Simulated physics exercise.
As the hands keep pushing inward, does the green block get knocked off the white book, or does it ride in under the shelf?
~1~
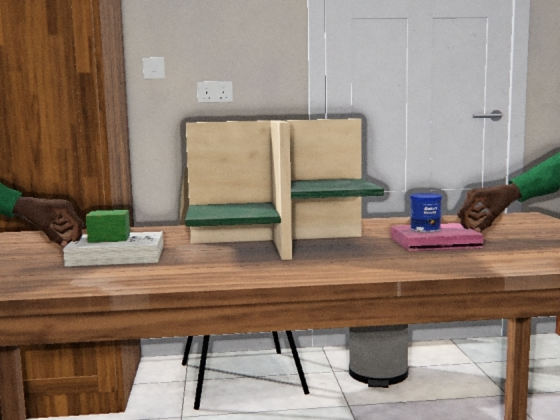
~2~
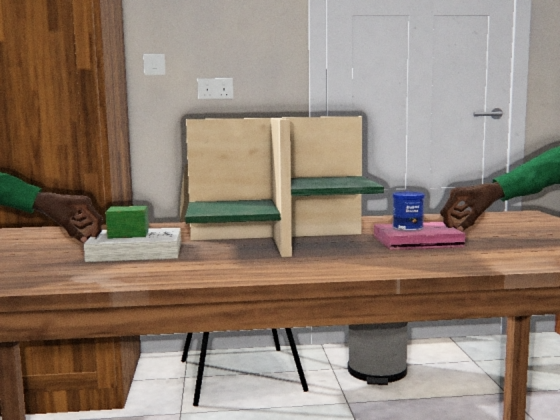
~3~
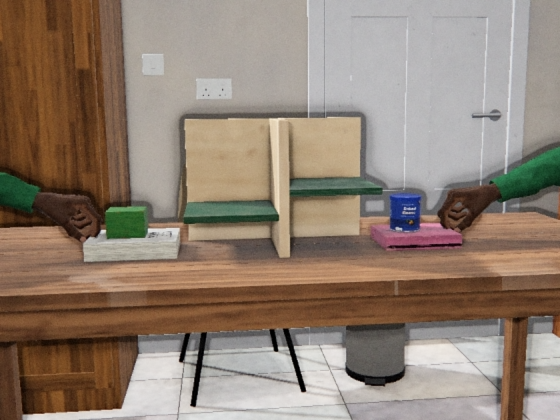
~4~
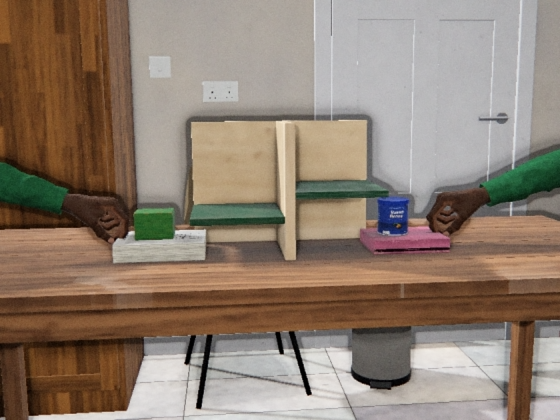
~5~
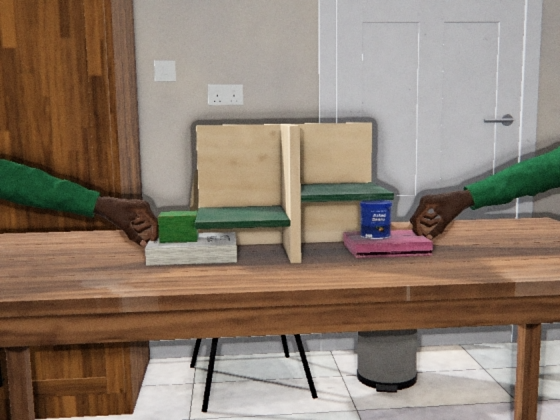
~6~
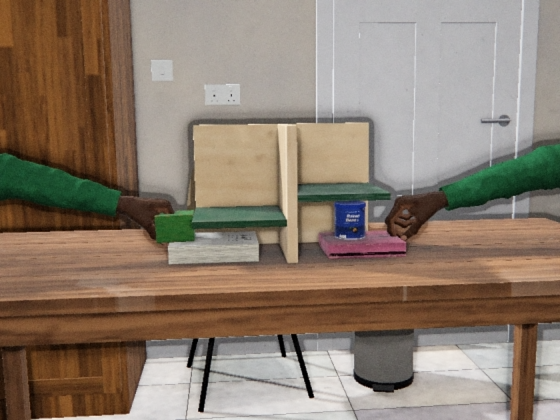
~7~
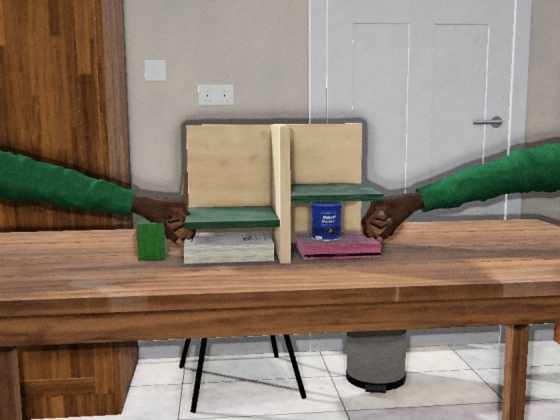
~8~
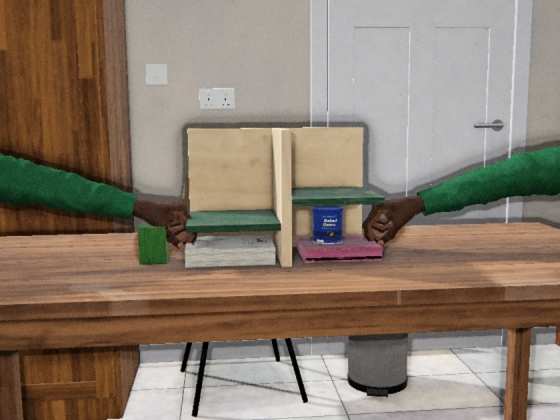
The green block gets knocked off the white book at the left shelf and ends up on the table beside the rack, while the blue tin rides in untouched on the other side.
